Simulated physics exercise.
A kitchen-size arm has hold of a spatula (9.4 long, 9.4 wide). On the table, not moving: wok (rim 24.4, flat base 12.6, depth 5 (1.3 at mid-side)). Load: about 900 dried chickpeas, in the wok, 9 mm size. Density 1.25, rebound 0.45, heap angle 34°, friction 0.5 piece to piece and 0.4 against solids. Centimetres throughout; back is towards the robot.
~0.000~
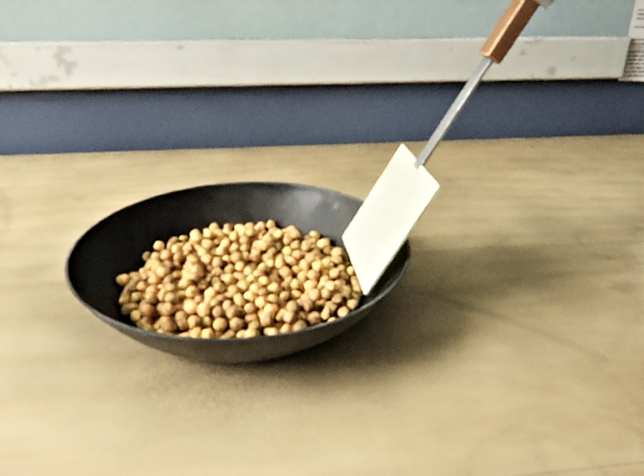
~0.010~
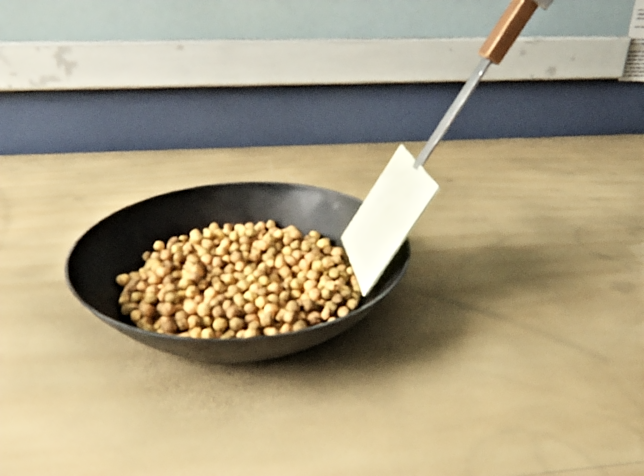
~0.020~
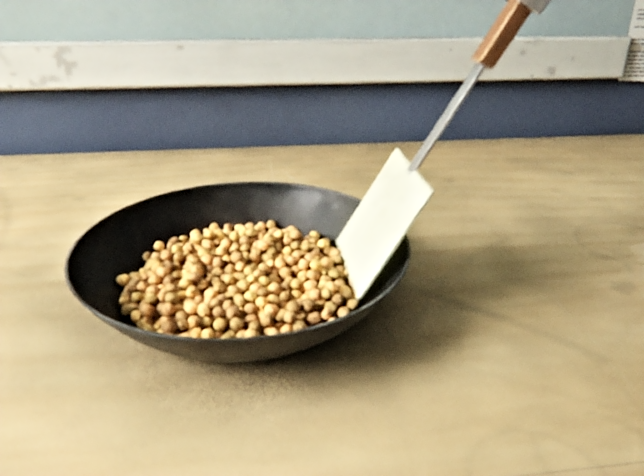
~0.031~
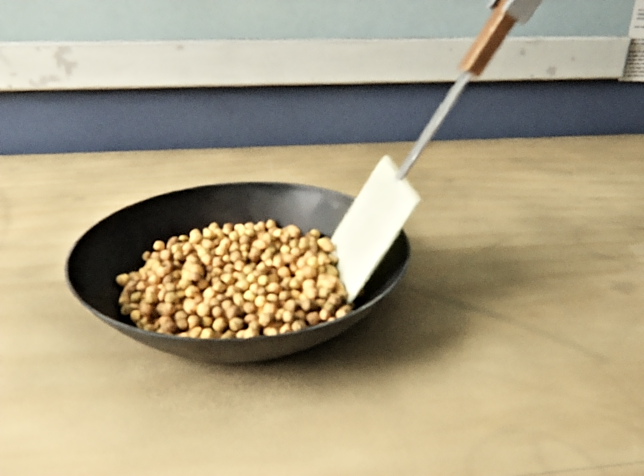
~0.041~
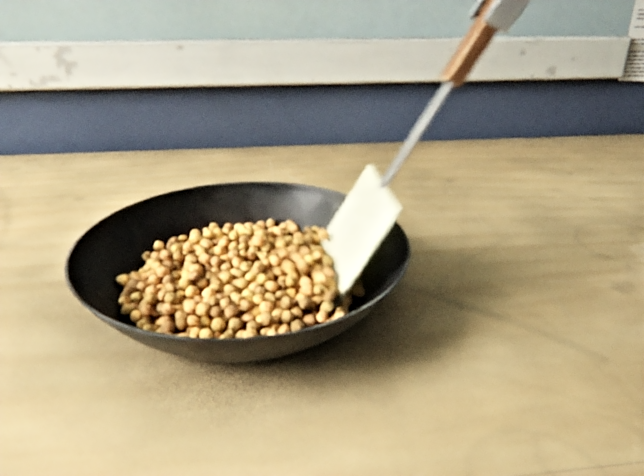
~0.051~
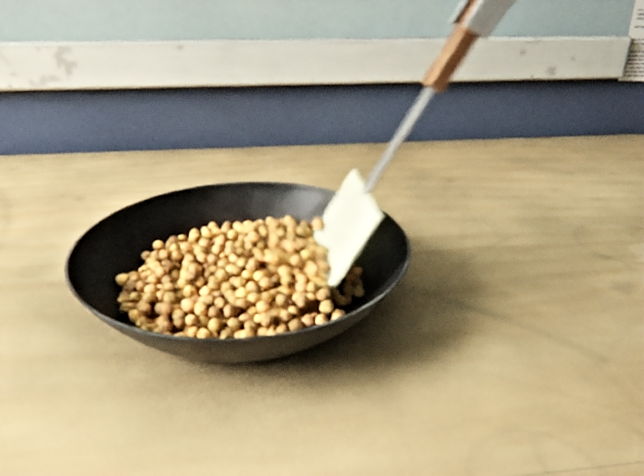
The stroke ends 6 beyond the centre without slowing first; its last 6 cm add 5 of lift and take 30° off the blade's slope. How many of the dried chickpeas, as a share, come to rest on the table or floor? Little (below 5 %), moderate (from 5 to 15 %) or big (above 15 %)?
Answer: Big; above 15 % of the dried chickpeas finish on the table or floor.
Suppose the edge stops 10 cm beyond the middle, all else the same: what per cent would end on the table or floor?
In that case some 45 per cent.
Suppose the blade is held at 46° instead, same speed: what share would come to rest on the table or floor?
In that case some 15 per cent.
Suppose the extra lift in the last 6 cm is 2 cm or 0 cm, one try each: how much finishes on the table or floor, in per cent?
About 15 and 10 per cent.
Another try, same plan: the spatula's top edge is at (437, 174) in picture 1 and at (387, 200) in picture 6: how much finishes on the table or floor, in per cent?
About 20 per cent.
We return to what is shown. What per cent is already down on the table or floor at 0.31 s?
Roughly 10 per cent.
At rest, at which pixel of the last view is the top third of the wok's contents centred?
At about (145, 272).
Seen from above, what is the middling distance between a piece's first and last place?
Some 3 cm.
After 0.08 s, sloping 60°, highest piece 7 above the table; 900 in the wok.
After 0.10 s, sloping 51°, highest piece 9 above the table; 900 in the wok.
After 0.31 s, sloping 30°, highest piece 18 above the table; 707 in the wok, 91 on the table or floor, 102 on the blade or in flight.
After 1.36 s, sloping 30°, highest piece 5 above the table; 707 in the wok, 193 on the table or floor.
In the end, 707 in the wok, 193 on the table or floor. That is 21 % on the table or floor.
